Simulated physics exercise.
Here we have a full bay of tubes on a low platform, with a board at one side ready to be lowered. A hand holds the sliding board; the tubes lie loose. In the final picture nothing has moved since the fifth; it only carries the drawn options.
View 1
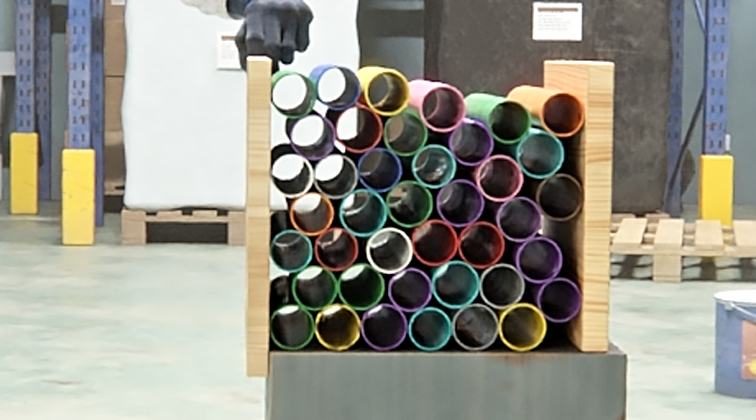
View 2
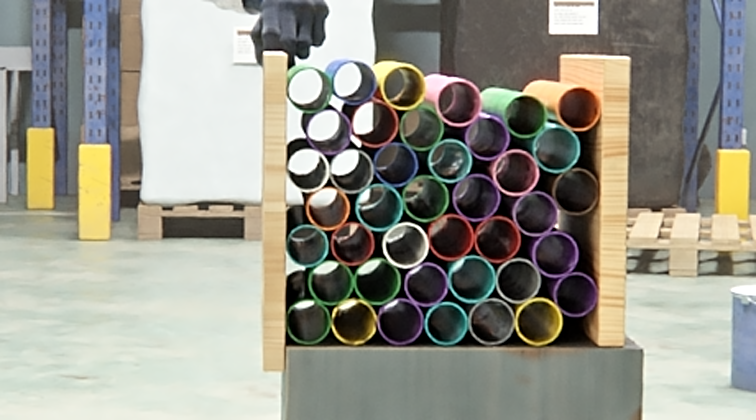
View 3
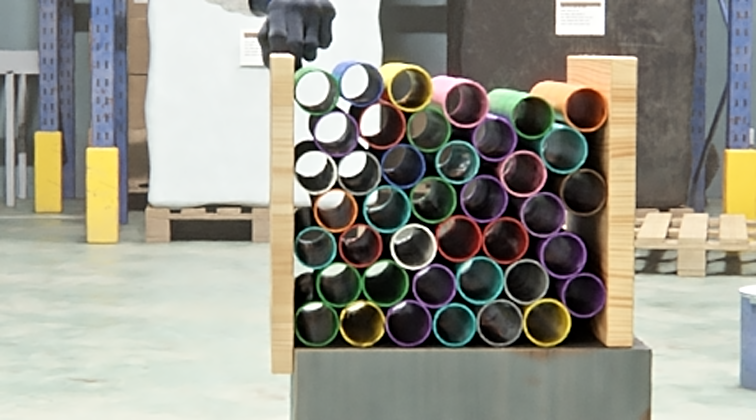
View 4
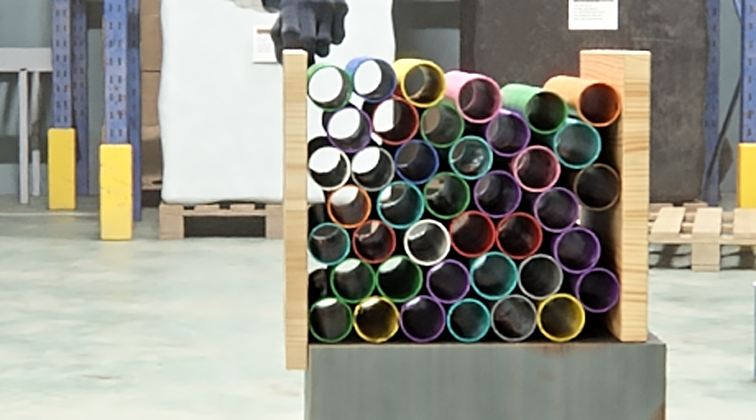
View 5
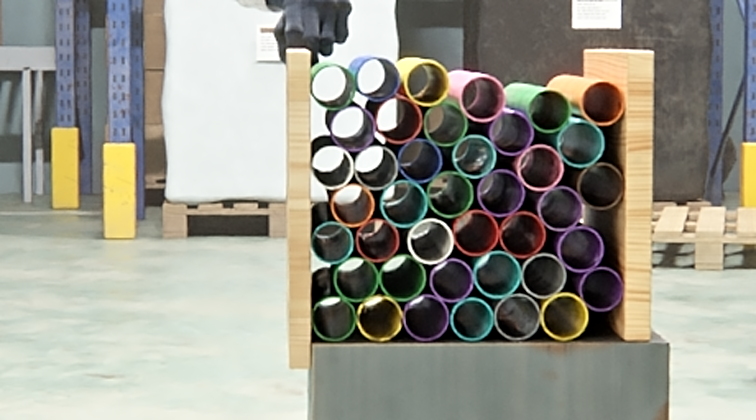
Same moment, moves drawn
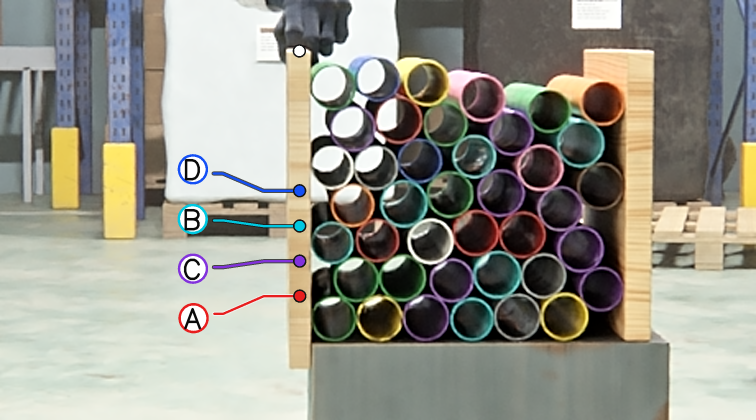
The footage shows a gloved hand at the top of the left wooden board beside colourful tubes stacked on a low platform. The view drifts slightly, shifting everything rightward, while the tubes and boards show no clear movement of their own.
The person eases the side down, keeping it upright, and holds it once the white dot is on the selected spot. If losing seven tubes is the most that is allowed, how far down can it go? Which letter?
The last mark within the limit is C.
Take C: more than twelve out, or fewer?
Fewer than twelve.
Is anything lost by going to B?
At B: Yes.
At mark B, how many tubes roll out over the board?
It comes to four.
On the copy, A at (300, 297); B at (300, 226); C at (300, 262); D at (300, 190); the white dot at (299, 51).
On C. First, top of the board (311, 143).
Then, top of the board (311, 246).
Finally, top of the board (311, 261), about four out over the board.
By contrast, A more than seven out over the board; B about four out over the board; D one out over the board.
